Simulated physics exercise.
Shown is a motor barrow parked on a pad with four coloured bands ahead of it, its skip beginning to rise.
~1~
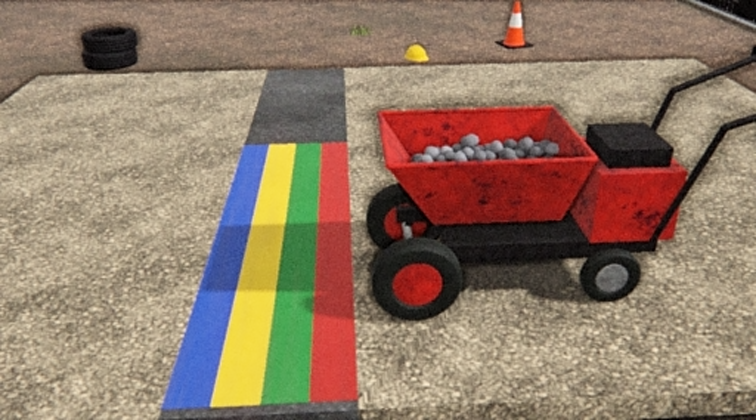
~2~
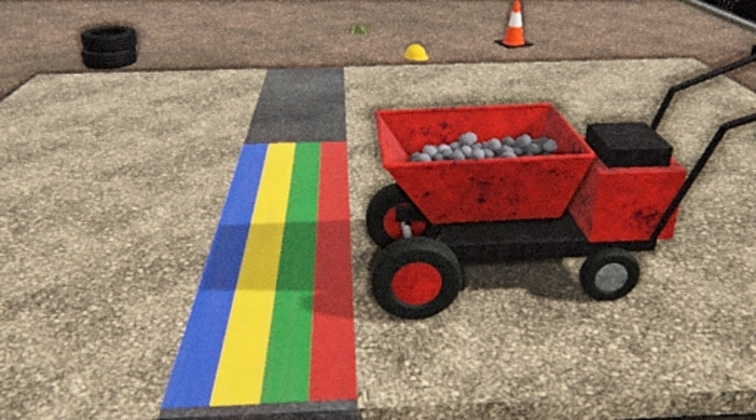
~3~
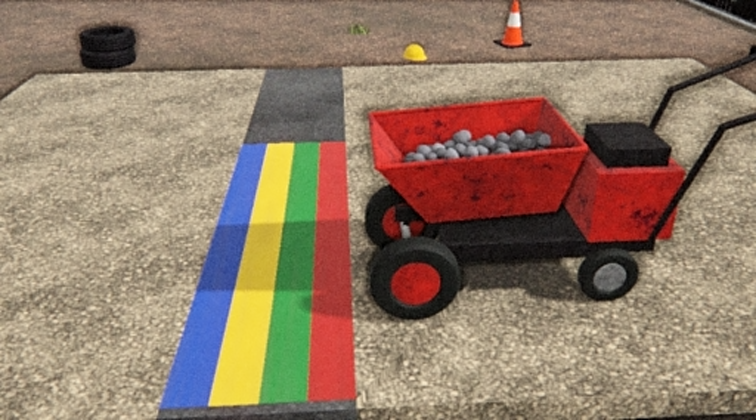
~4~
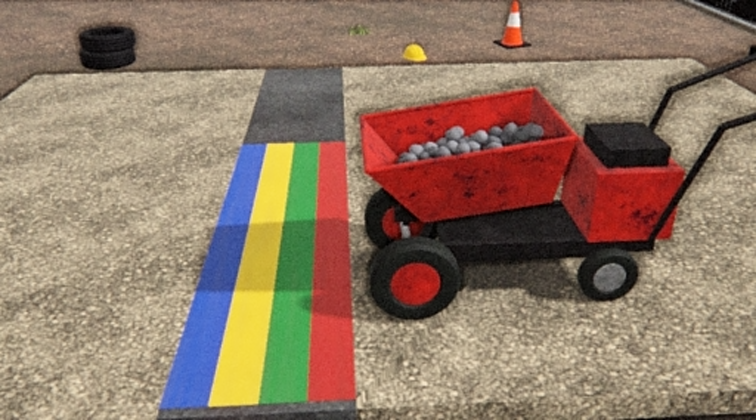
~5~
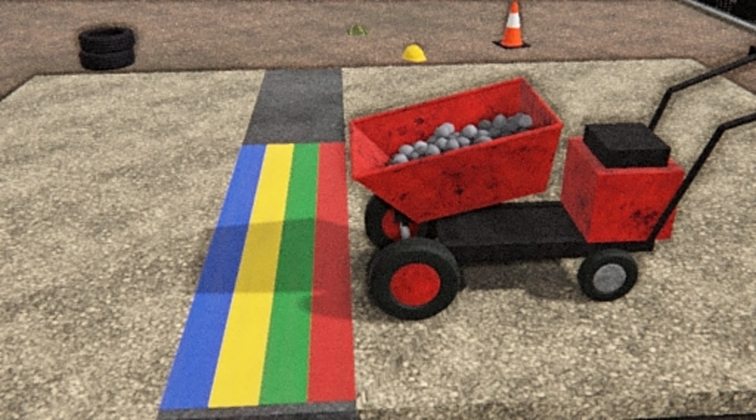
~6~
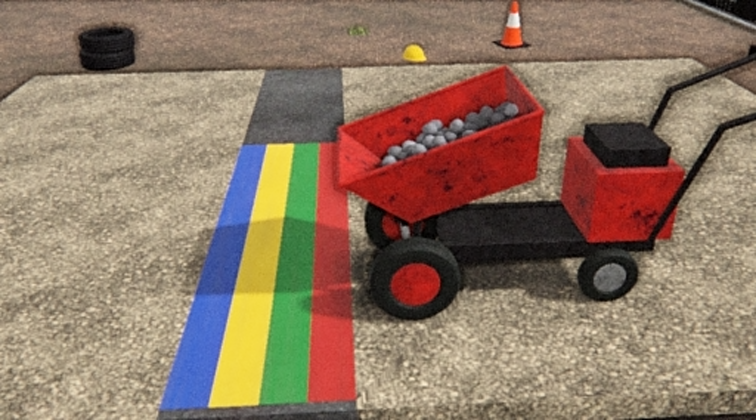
The red skip of a motor barrow, loaded with round grey cobbles, sits level beside blue, yellow, green and red strips on a gravelly pad. It begins to tilt leftward, barely at first, then clearly, its rear rising and its lip lowering toward the red strip while the wheels stay still.
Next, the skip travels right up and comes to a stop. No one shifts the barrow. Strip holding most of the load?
Yellow.
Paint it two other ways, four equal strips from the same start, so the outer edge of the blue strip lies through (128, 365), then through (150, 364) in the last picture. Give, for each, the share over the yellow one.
Roughly 40 per cent, then roughly 40 per cent.
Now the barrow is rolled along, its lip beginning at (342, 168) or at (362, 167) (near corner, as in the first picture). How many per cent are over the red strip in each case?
That would be roughly 0 in a hundred and then roughly 0 in a hundred.
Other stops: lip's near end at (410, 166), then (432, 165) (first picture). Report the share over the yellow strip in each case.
Estimates: 30 %, 30 %.
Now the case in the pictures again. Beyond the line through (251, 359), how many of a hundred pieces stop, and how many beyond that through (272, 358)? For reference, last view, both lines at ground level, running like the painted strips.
I'd put it near 70 in a hundred, then near 80 in a hundred.
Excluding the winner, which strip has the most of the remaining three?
The runner-up: Blue.
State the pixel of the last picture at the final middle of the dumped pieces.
(243, 286).
Just after the last frame, skip tipped steeply; every one in the skip.
A moment on, skip tipped steeply; the larger part in the skip; just a few over the green strip; about a tenth over the yellow strip; just a few over the blue strip; just a few falling.
Further on, skip tipped right over; roughly a quarter in the skip; just a few over the red strip; about a tenth over the green strip; roughly a third over the yellow strip; roughly a quarter over the blue strip; about a tenth off the paint.
When it is over, skip tipped right over; just a few over the red strip; roughly a quarter over the green strip; roughly a third over the yellow strip; roughly a quarter over the blue strip; about a tenth off the paint.
